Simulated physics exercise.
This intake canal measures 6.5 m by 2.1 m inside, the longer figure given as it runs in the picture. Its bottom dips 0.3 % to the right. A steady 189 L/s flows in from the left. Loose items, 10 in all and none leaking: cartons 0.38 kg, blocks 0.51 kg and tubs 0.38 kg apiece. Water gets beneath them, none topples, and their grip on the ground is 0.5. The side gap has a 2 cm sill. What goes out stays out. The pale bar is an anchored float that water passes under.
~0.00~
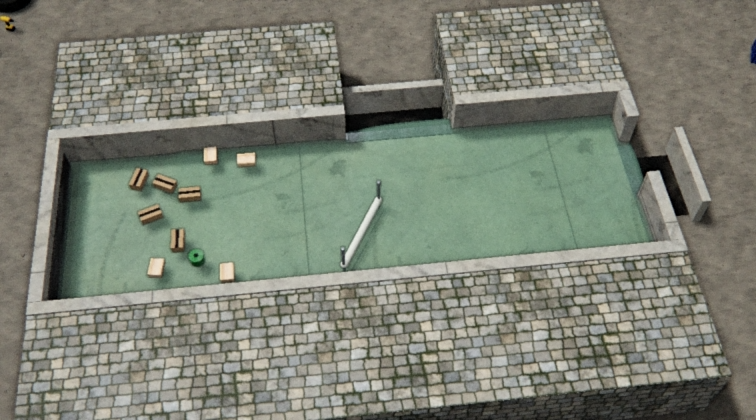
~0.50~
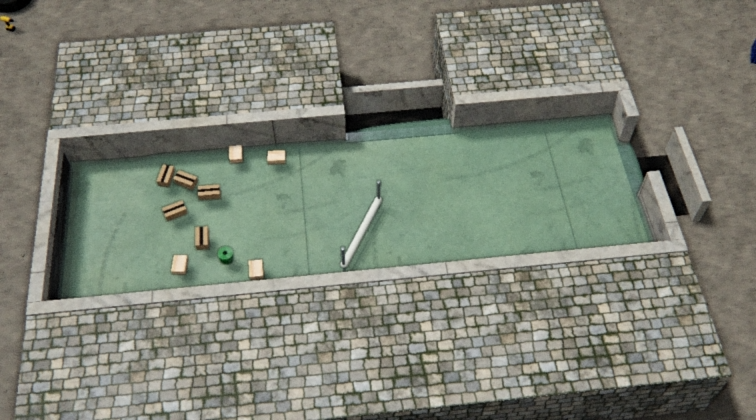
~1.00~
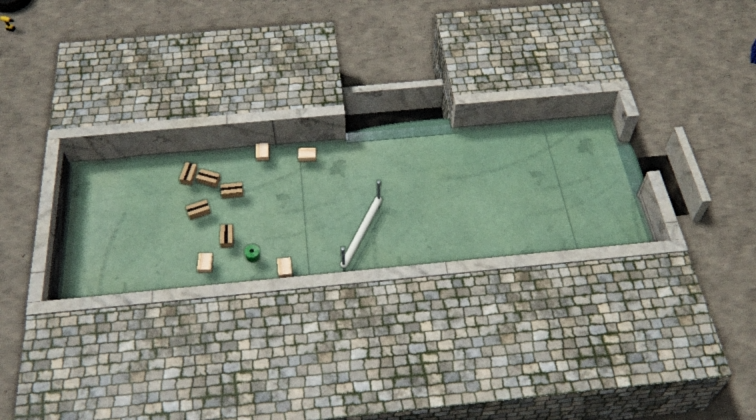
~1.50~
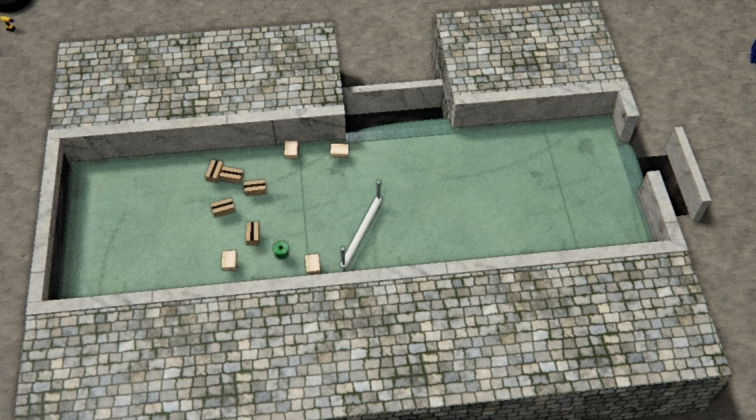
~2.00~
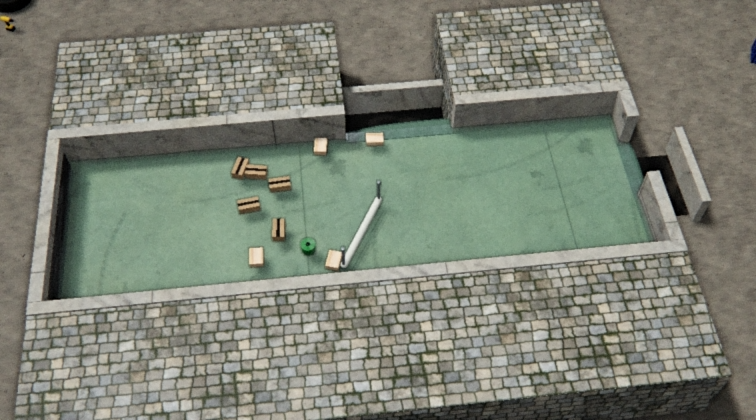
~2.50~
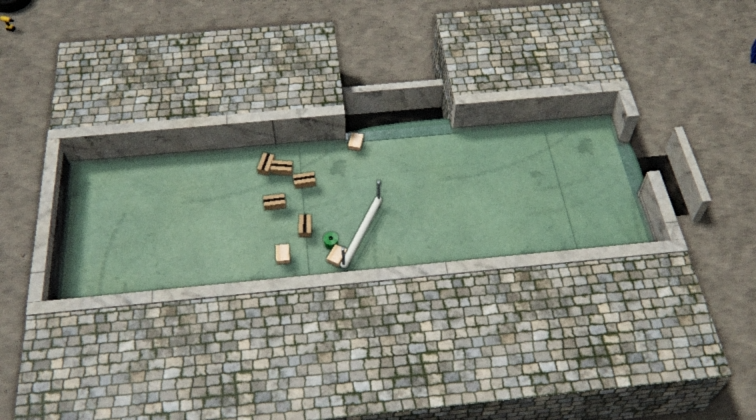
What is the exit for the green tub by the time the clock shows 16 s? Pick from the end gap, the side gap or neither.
For the green tub, side gap.
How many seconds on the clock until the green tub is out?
At about 8.0 s.
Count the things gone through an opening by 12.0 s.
9 of them.
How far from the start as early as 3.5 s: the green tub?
Roughly 150 cm by then.
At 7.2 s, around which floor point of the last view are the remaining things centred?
Near (388, 191).
After 3.5 s the green tub is near (351, 224), 1.7 m from its start, afloat; 2 of 10 are out; 8 afloat.
After 7.2 s the green tub is near (411, 150), 2.7 m from its start, afloat; 6 of 10 are out; 4 afloat.
After 12.0 s the green tub has gone out by the side gap; 9 of 10 are out; 1 afloat.
After 16.0 s the green tub has gone out by the side gap; 10 of 10 are out; 0 afloat.
